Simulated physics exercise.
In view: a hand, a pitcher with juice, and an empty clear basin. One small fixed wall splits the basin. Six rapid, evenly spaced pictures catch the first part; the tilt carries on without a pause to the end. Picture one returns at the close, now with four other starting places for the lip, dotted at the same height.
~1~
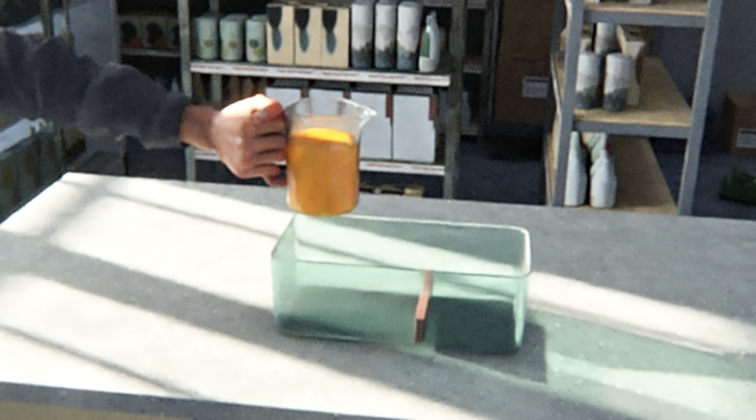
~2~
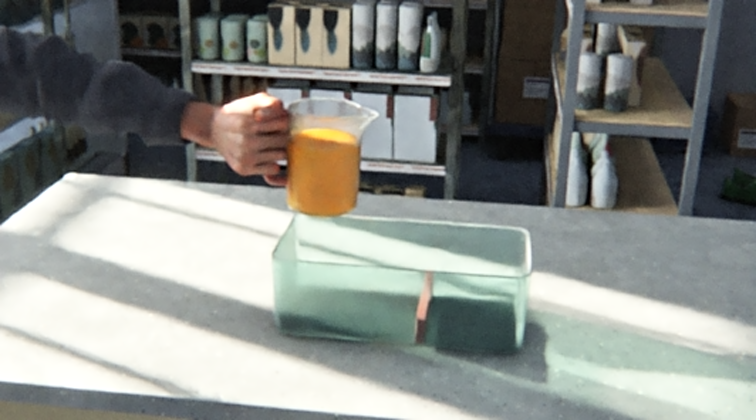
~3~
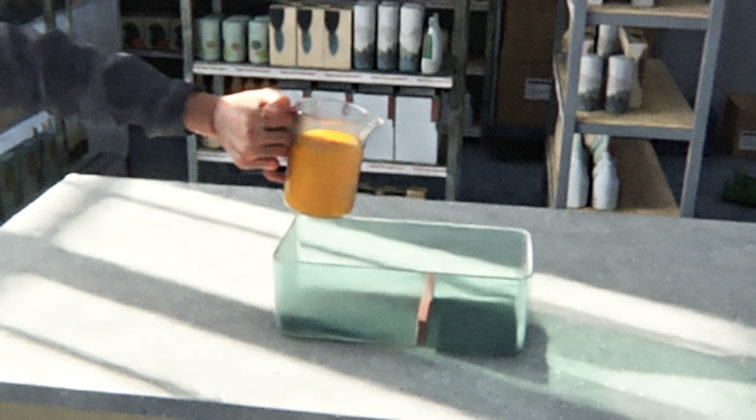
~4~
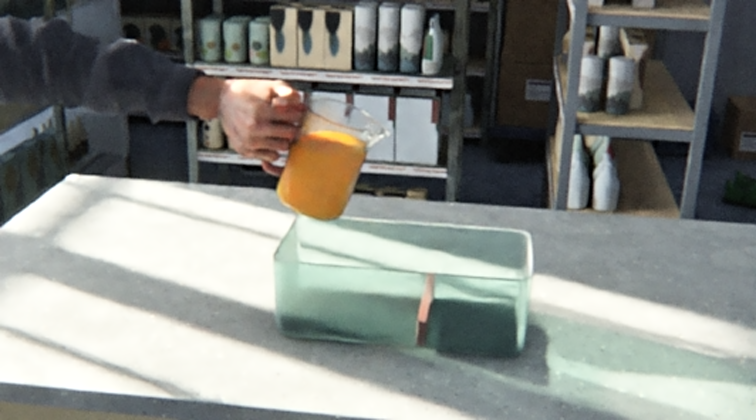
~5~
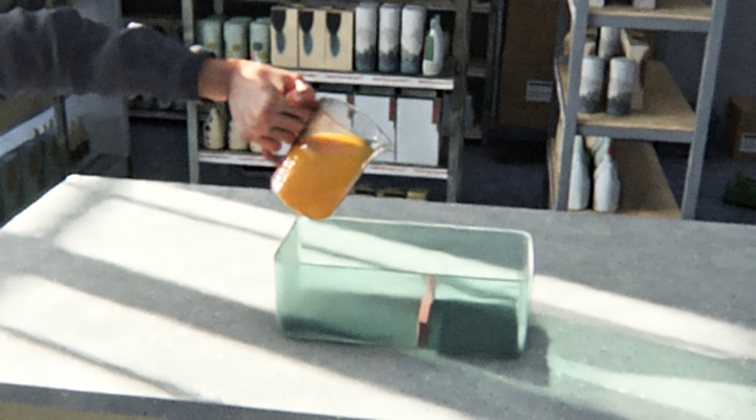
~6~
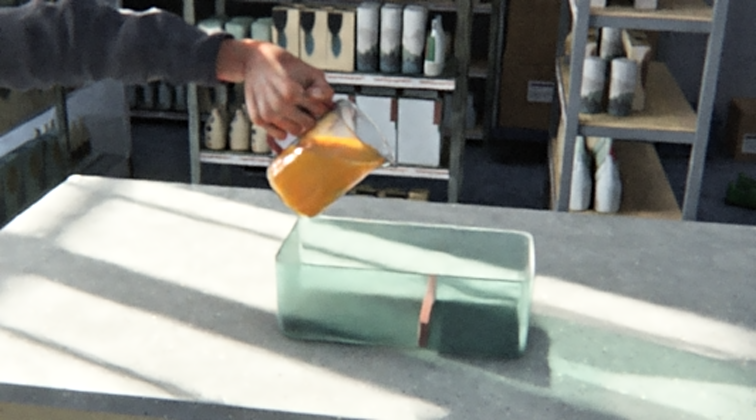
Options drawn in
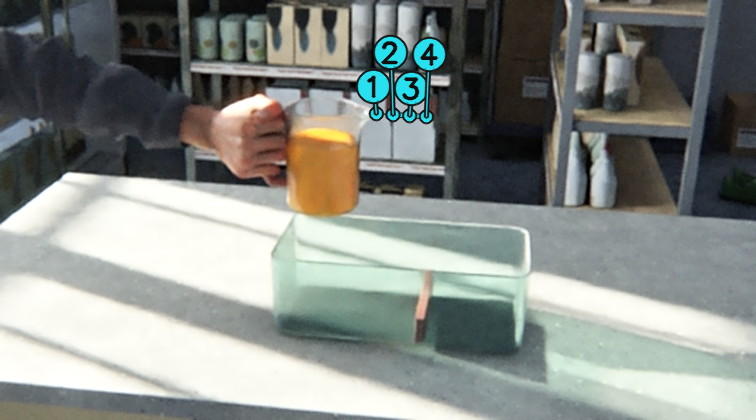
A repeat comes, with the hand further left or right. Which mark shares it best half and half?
Best: 2.
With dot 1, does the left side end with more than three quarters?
Yes.
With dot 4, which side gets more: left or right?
The right one.
On the marked copy, 1 at (376, 113); 2 at (393, 114); 3 at (409, 115); 4 at (426, 116).
For dot 1, about 84 % ends left of the wall and 11 % right of it; 5 % is lost outside.
For dot 2, about 51 % ends left of the wall and 48 % right of it.
For dot 3, about 16 % ends left of the wall and 82 % right of it.
For dot 4, about 7 % ends left of the wall and 89 % right of it; 3 % is lost outside.
